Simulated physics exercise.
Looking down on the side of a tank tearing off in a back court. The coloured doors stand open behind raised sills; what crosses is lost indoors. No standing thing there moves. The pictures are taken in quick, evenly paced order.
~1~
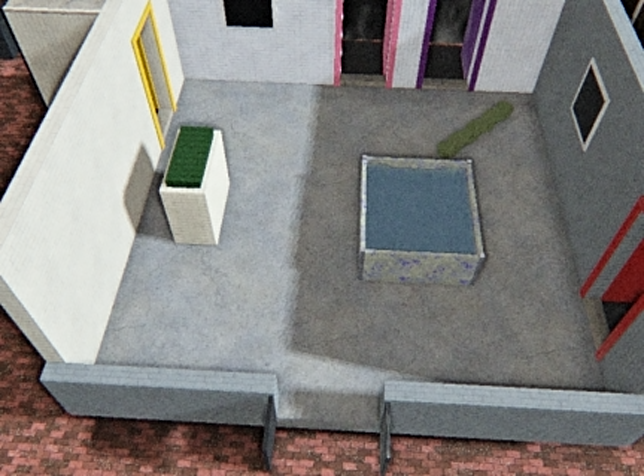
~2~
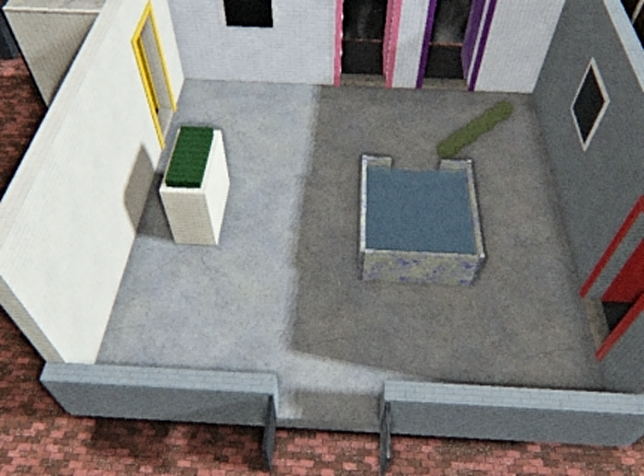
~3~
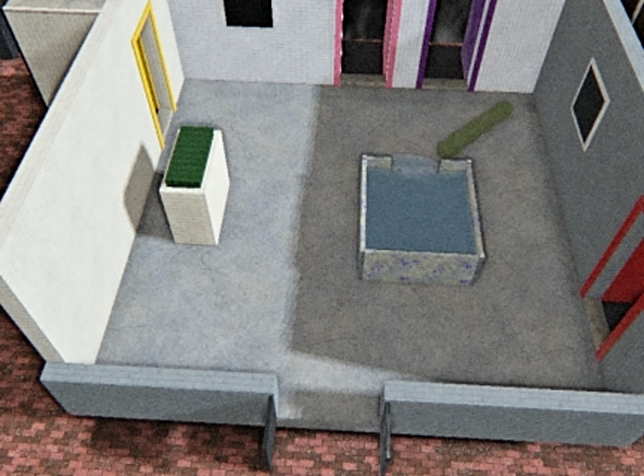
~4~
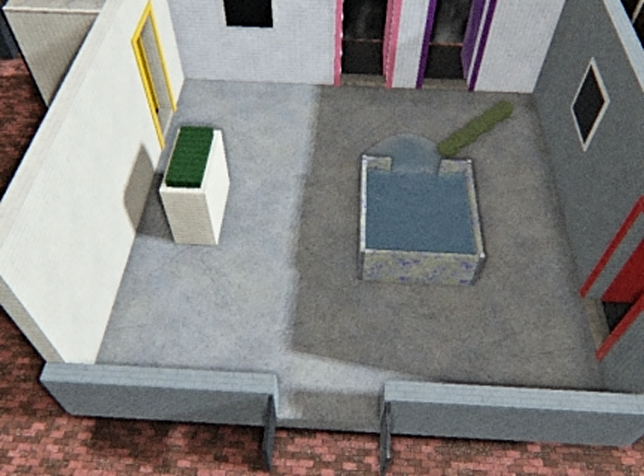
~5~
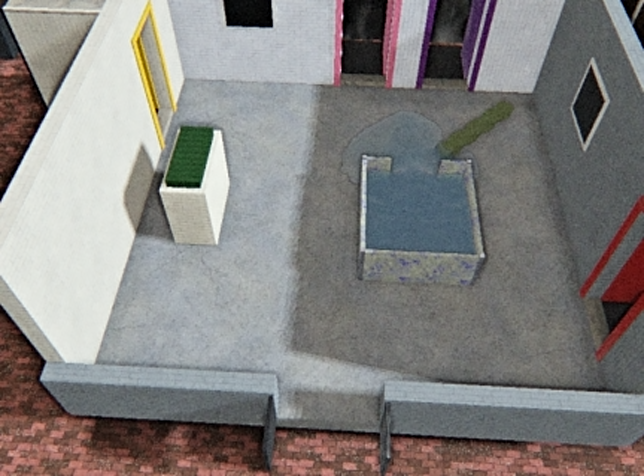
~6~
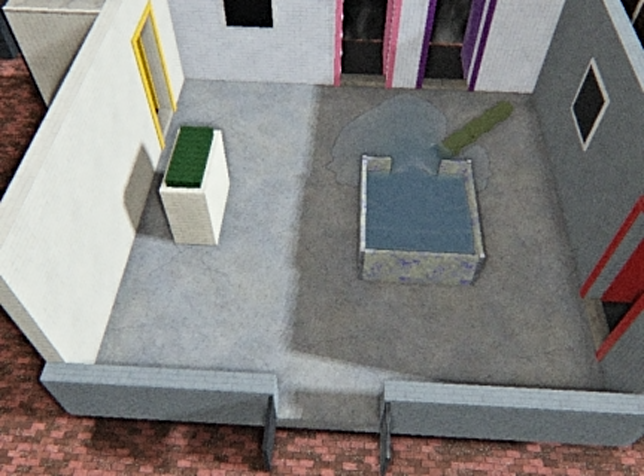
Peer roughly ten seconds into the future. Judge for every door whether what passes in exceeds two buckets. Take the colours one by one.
As I see it, the pink door is going to allow over two buckets; the red door is going to allow two buckets or less; the yellow door is going to allow two buckets or less; the purple door is going to allow over two buckets.
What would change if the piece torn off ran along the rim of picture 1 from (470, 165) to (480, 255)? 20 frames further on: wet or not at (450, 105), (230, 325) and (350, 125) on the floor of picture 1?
Submerged, untouched, untouched.
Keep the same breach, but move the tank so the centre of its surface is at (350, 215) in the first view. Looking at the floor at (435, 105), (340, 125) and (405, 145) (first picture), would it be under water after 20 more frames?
In that order: Flooded, awash, flooded.
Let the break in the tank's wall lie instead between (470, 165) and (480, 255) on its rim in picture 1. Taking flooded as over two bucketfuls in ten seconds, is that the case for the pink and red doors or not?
In brief, the pink one stops short; the red one goes past the mark.
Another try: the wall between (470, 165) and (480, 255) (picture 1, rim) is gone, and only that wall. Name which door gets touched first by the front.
The red door comes first.
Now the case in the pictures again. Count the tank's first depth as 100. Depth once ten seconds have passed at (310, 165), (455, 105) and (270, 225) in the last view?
4, 8 and 2 in a hundred, in turn.
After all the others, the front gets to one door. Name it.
It's the one in red.
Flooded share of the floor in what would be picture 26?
Roughly 30 per cent.
A moment on, water covers 20 % of the floor; the pink door under two buckets in, the red door not reached, the yellow door not reached, the purple door under two buckets in.
Next, water covers 25 % of the floor; the pink door over two buckets in, the red door not reached, the yellow door not reached, the purple door over two buckets in.
Then, water covers 30 % of the floor; the pink door over two buckets in, the red door not reached, the yellow door wet at the sill, nothing in, the purple door far over two buckets in.
Later, water covers 50 % of the floor; the pink door far over two buckets in, the red door wet at the sill, nothing in, the yellow door wet at the sill, nothing in, the purple door far over two buckets in.
In the end, water covers 75 % of the floor; the pink door far over two buckets in, the red door wet at the sill, nothing in, the yellow door wet at the sill, nothing in, the purple door far over two buckets in.
